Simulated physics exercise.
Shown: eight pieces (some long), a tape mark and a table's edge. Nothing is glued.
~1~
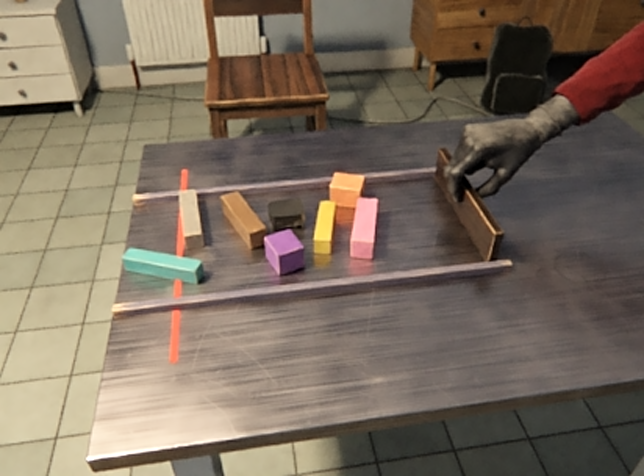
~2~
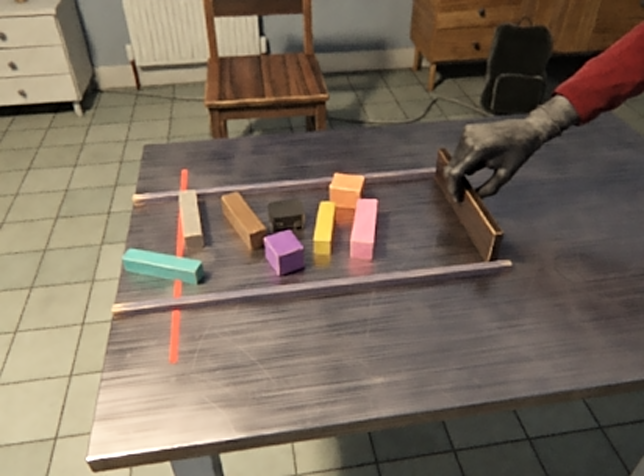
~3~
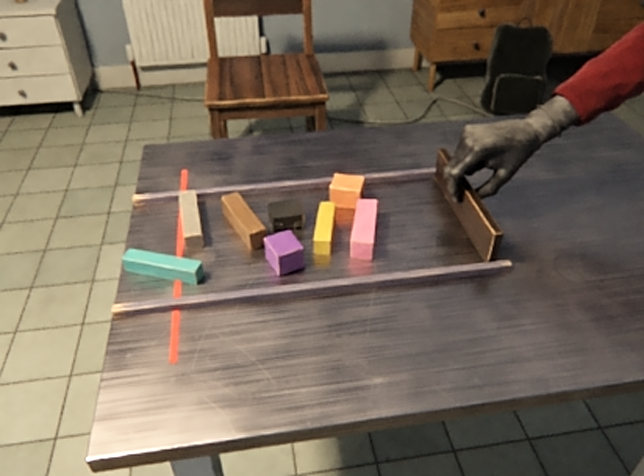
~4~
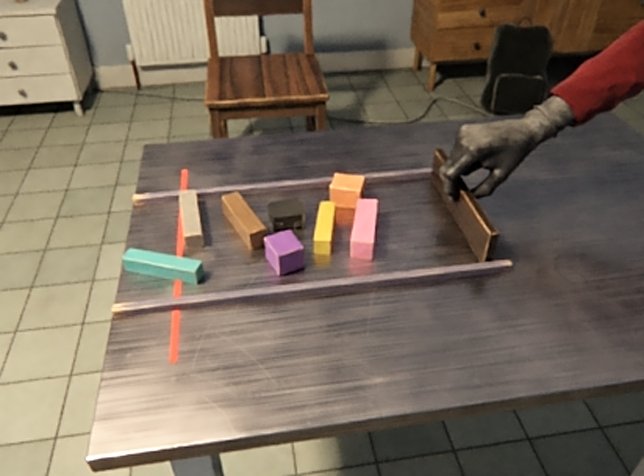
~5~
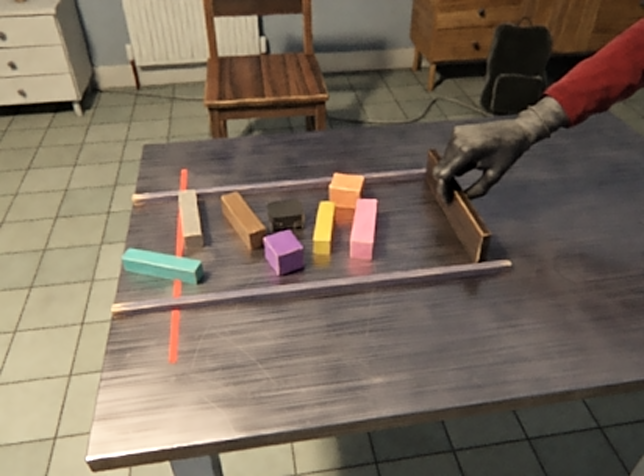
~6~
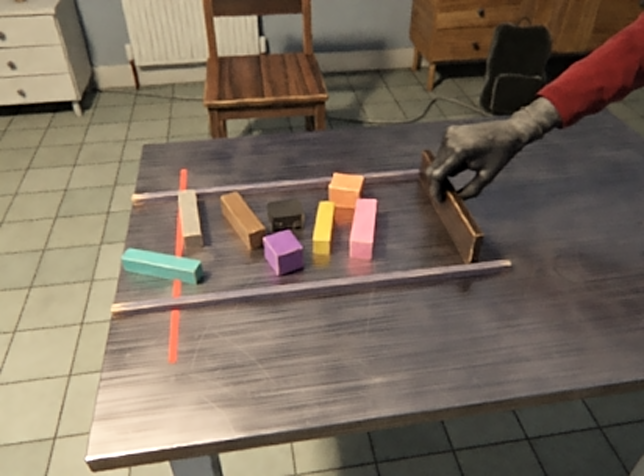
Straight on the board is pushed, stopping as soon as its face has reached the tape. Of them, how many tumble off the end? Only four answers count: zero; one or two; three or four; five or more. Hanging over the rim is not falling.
Lost: Three or four.
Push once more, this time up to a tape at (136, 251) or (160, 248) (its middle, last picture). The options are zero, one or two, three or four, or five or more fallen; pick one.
First tape: 5 or more; second tape: Either three or four.
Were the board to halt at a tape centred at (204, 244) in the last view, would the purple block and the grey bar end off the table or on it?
Purple block: Is still there, grey bar: Is gone.
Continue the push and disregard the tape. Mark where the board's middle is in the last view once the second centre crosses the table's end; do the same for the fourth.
(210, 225) and (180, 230).
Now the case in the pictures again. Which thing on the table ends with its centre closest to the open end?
It's the black case that ends up nearest.
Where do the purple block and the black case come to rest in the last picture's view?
In the last picture the first middle sits at (136, 285) and the other at (124, 231).
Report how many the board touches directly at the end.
Well, it touches 2.
Soon after, none off yet; turquoise bar at rest near (162, 266); grey bar at rest near (190, 218); brown bar at rest near (243, 220).
After that, none off yet; turquoise bar at rest near (162, 266); grey bar at rest near (189, 218); brown bar displaced a little near (209, 223).
And then, none off yet; turquoise bar displaced a little near (131, 270); grey bar displaced about its own width near (121, 221); brown bar displaced about its own width near (137, 228).
In the end, the number that fall off is three or four; gone, brown bar, grey bar and turquoise bar.
